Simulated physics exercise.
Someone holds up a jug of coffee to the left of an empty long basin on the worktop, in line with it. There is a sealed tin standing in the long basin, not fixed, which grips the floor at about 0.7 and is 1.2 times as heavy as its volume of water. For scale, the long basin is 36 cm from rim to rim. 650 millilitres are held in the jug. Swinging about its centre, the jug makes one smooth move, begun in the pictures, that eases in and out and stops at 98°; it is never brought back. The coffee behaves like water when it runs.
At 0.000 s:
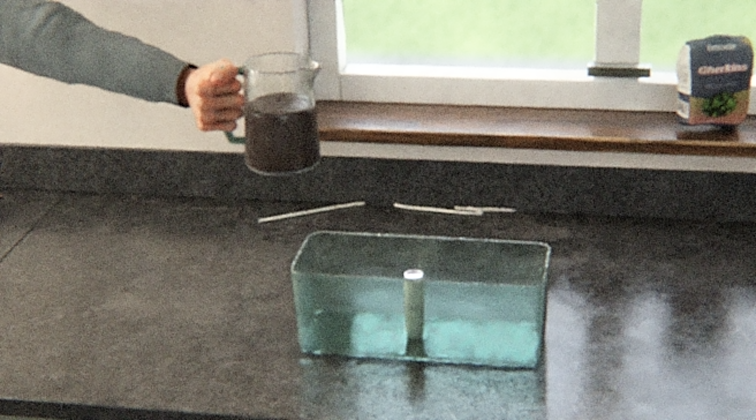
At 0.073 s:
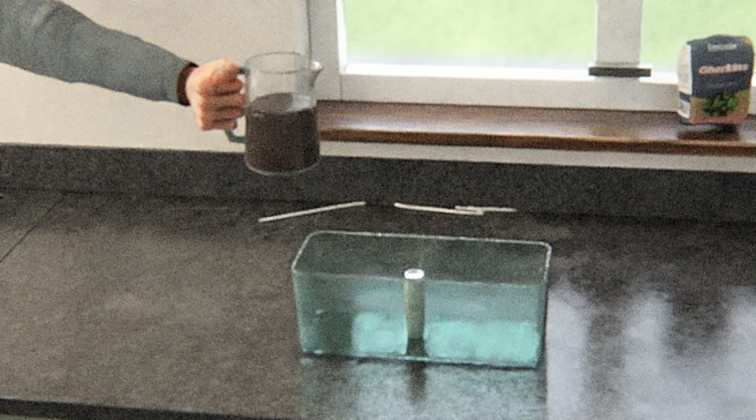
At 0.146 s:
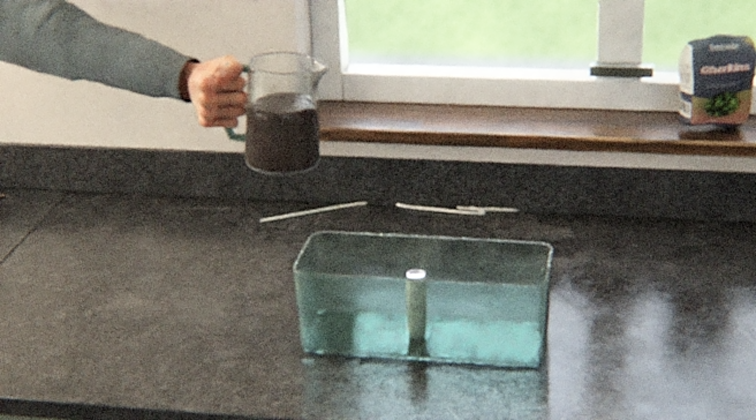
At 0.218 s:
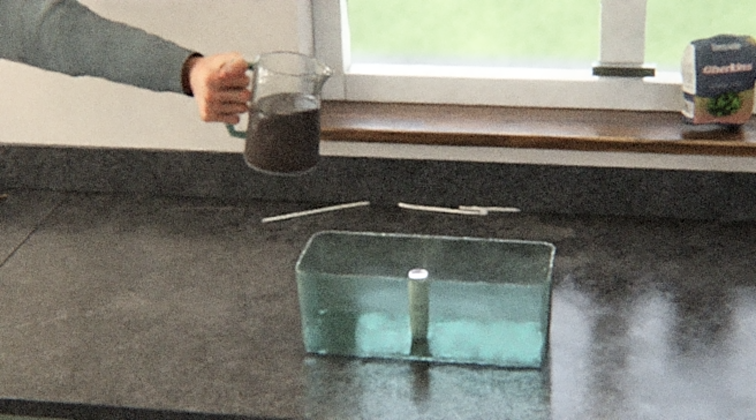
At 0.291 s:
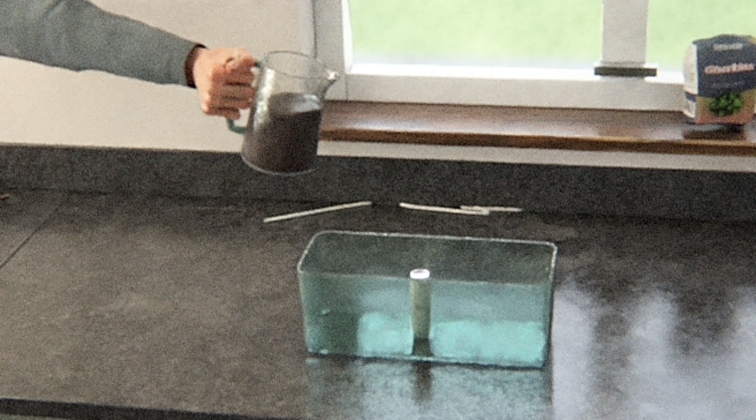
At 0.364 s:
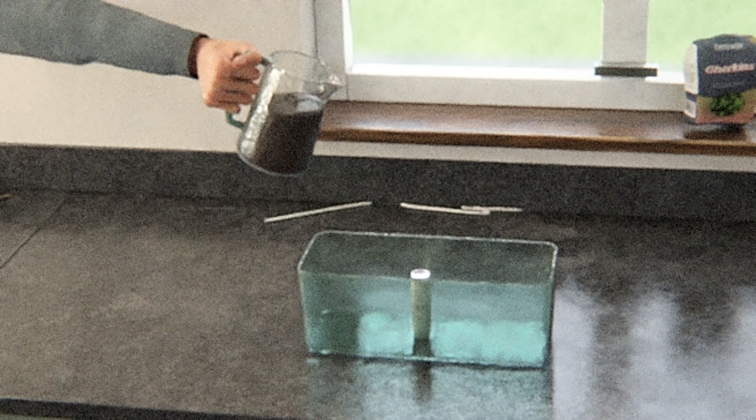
At first, a hand at the left holds a glass jug of dark liquid nearly upright, above and to the left of a clear, greenish long basin on a dark worktop. Then the hand tilts the jug gradually to the right, its spout dipping, while the liquid stays inside and the basin remains in place.
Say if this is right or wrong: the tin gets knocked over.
Right, it gets knocked over.
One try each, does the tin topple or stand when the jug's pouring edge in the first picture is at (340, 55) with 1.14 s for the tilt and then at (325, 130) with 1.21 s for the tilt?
First it stays on its base; then it tips over.
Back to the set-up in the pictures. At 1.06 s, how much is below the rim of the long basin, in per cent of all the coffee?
Around 16 parts in a hundred.
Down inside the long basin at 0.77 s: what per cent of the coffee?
Around 0 percent.
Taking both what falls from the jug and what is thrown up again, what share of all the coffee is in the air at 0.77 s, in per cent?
3 %.
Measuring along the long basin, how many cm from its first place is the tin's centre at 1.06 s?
The tin has gone some 1 cm.
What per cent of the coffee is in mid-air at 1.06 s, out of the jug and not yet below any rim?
28 in a hundred, give or take.
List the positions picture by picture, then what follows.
Tilt 0°; pouring edge (323, 66); surface from (249, 101) to (313, 103); the long basin's rim runs from (300, 253) to (547, 266); the tin's top is at (414, 277), in the first picture.
Tilt 1°; pouring edge (324, 66); surface from (249, 100) to (314, 103), in the second picture.
Tilt 3°; pouring edge (328, 68); surface from (251, 101) to (315, 103), in the third picture.
Tilt 8°; pouring edge (334, 72); surface from (254, 101) to (319, 103), in the fourth picture.
Tilt 13°; pouring edge (340, 77); surface from (255, 104) to (321, 103), in the fifth picture.
Tilt 20°; pouring edge (345, 84); surface from (253, 108) to (323, 104), in the sixth picture.
By 0.77 s the tilt is 69° and 97 per cent is still to pour; the tin stands where it began.
By 1.06 s the tilt is 95° and 57 per cent is still to pour; the tin leans 8°.
By 1.37 s the tilt is 98° and 20 per cent is still to pour; the tin lies on its side.
By 1.71 s the tilt is 98° and 6 per cent is still to pour; the tin lies on its side.
At rest the tin lies on its side.
